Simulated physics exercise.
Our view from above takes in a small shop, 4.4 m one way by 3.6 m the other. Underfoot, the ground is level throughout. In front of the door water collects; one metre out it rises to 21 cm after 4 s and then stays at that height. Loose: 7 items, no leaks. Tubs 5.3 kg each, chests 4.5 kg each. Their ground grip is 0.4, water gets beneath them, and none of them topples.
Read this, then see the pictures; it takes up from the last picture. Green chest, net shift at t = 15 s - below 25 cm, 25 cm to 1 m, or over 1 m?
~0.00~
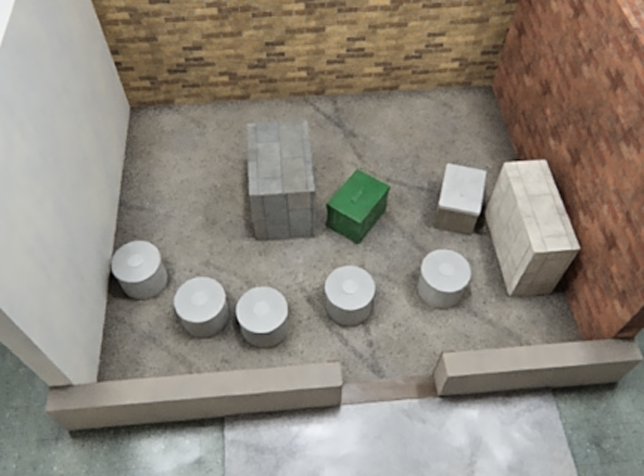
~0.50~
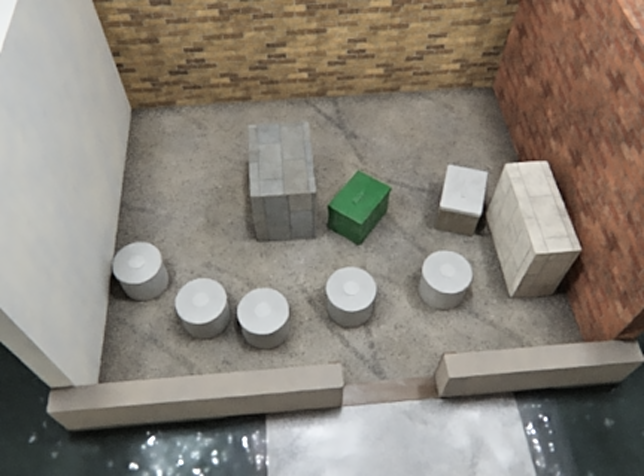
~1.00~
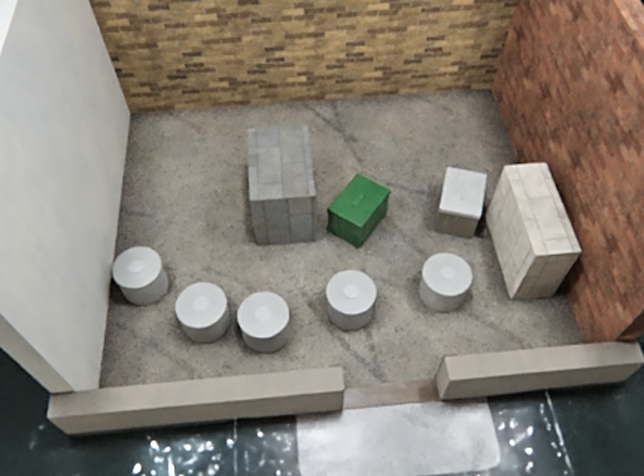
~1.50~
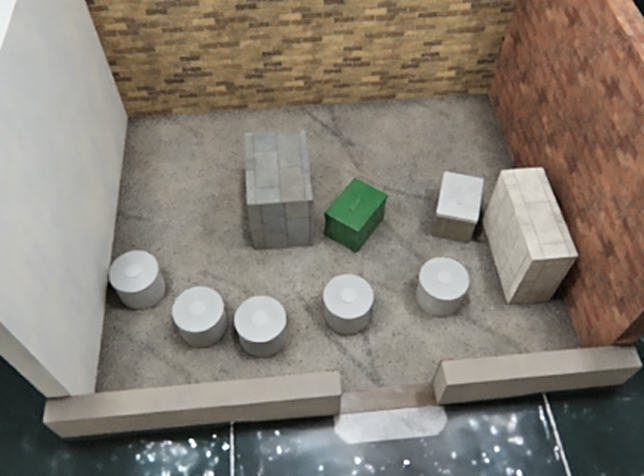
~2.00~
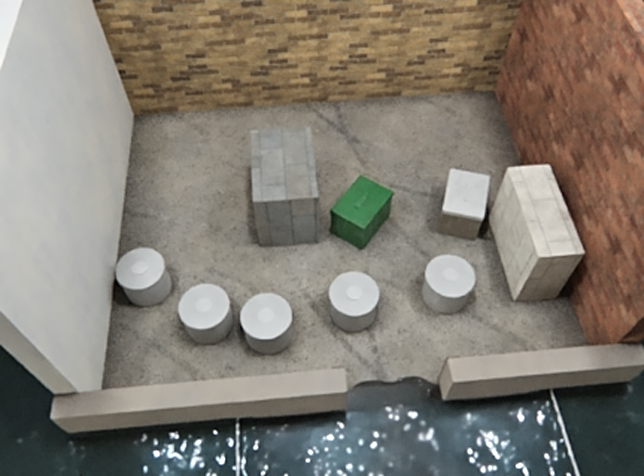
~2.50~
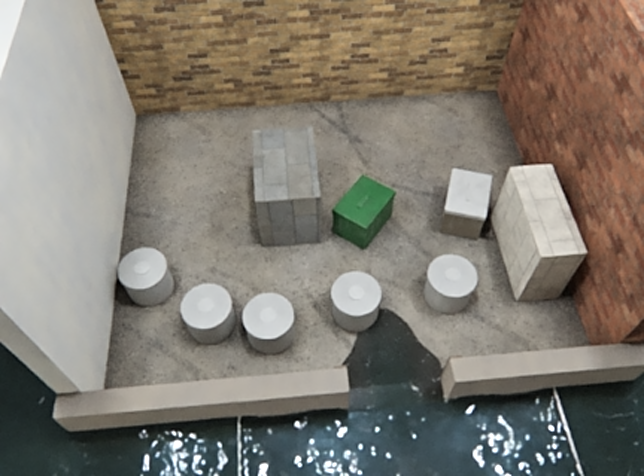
Over 1 m.
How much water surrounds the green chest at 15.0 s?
11 cm or so.
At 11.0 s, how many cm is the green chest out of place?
Displacement near 140 cm.
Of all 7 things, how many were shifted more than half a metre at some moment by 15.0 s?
It adds up to 6.
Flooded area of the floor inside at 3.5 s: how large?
At that time the wet patch spans about 2.0 m2.
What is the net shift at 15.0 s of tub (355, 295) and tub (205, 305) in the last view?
Respectively 250 and 50 cm.
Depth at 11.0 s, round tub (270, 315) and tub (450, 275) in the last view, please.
Depths: Near 3 cm, then near 9 cm.
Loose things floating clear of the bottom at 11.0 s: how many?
At that time, 7.
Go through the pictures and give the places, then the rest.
In the first picture, the green chest at (359, 195) rests on the ground; water covers 0.0 m2; 0 of 7 have shifted.
In the second picture, the green chest at (360, 196) rests on the ground; water covers 0.0 m2; 0 of 7 have shifted.
In the third picture, the green chest at (359, 199), on the bottom; 0.0 m2 under water; 0 of 7 have shifted.
In the fourth picture, the green chest at (356, 203) rests on the ground; 0.0 m2 under water; 0 of 7 have shifted.
In the fifth picture, the green chest at (362, 201), on the bottom; water covers 0.0 m2; 0 of 7 have shifted.
In the sixth picture, the green chest at (364, 200), on the bottom; 0.4 m2 under water; 0 of 7 have shifted.
After 3.5 s the green chest is near (364, 200), 0.0 m from its start, aground; 0 afloat.
After 6.8 s the green chest is near (308, 99), 1.5 m from its start, afloat; 3 afloat.
After 11.0 s the green chest is near (226, 206), 1.4 m from its start, afloat; 7 afloat.
After 15.0 s the green chest is near (170, 288), 2.0 m from its start, afloat; 7 afloat.
